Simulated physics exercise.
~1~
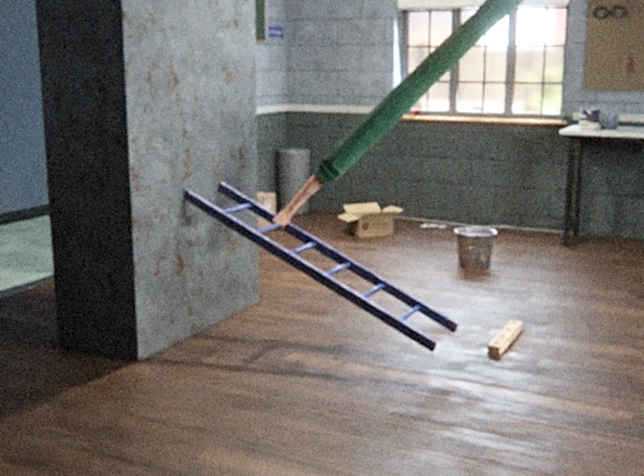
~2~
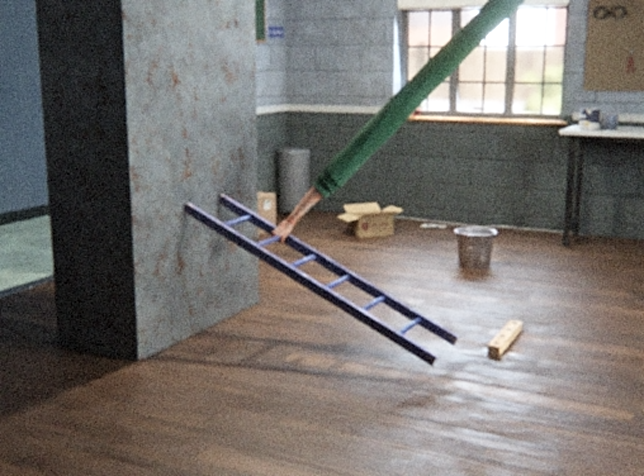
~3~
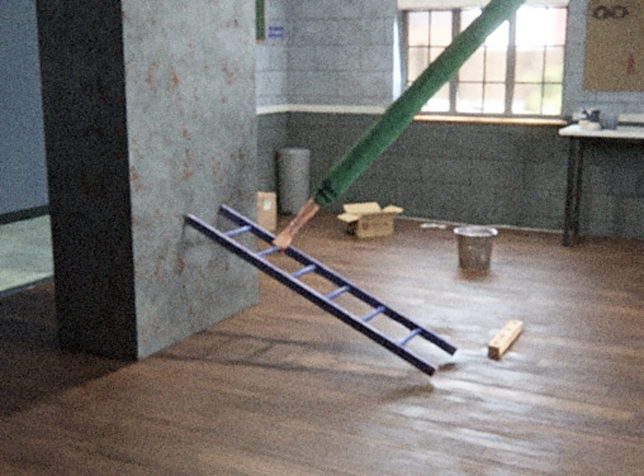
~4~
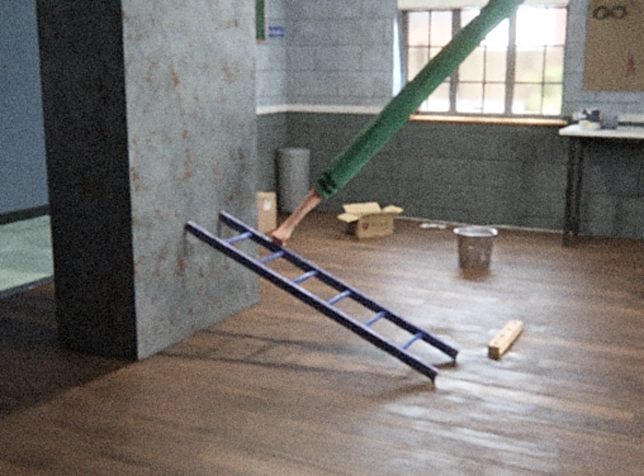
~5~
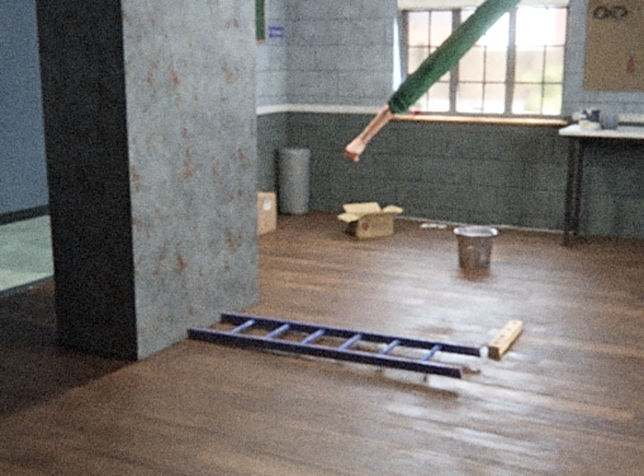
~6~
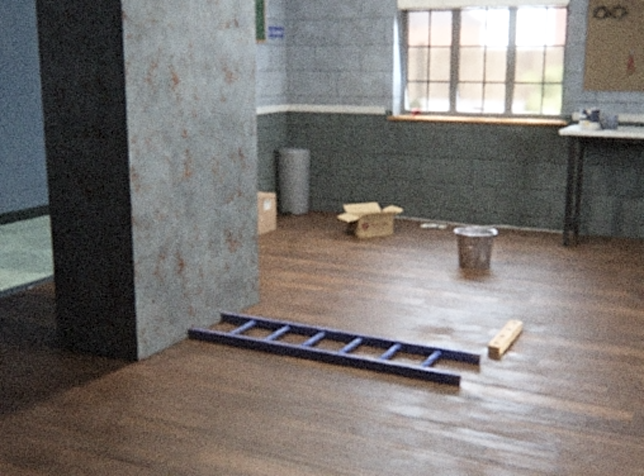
The clip opens on a blue ladder held at a slant beside a tall, mottled grey block, with a green-sleeved arm reaching down from the upper right to grip it. The hand lowers the ladder until its feet are near the wooden floor, close to a short strip of wood, and its top is against the block. The fingers then let go and the arm draws back toward the window. The ladder does not stay up, its feet slipping to the right as its top drops down. It ends lying flat and still beside the unmoved wooden strip, with the arm gone from view.
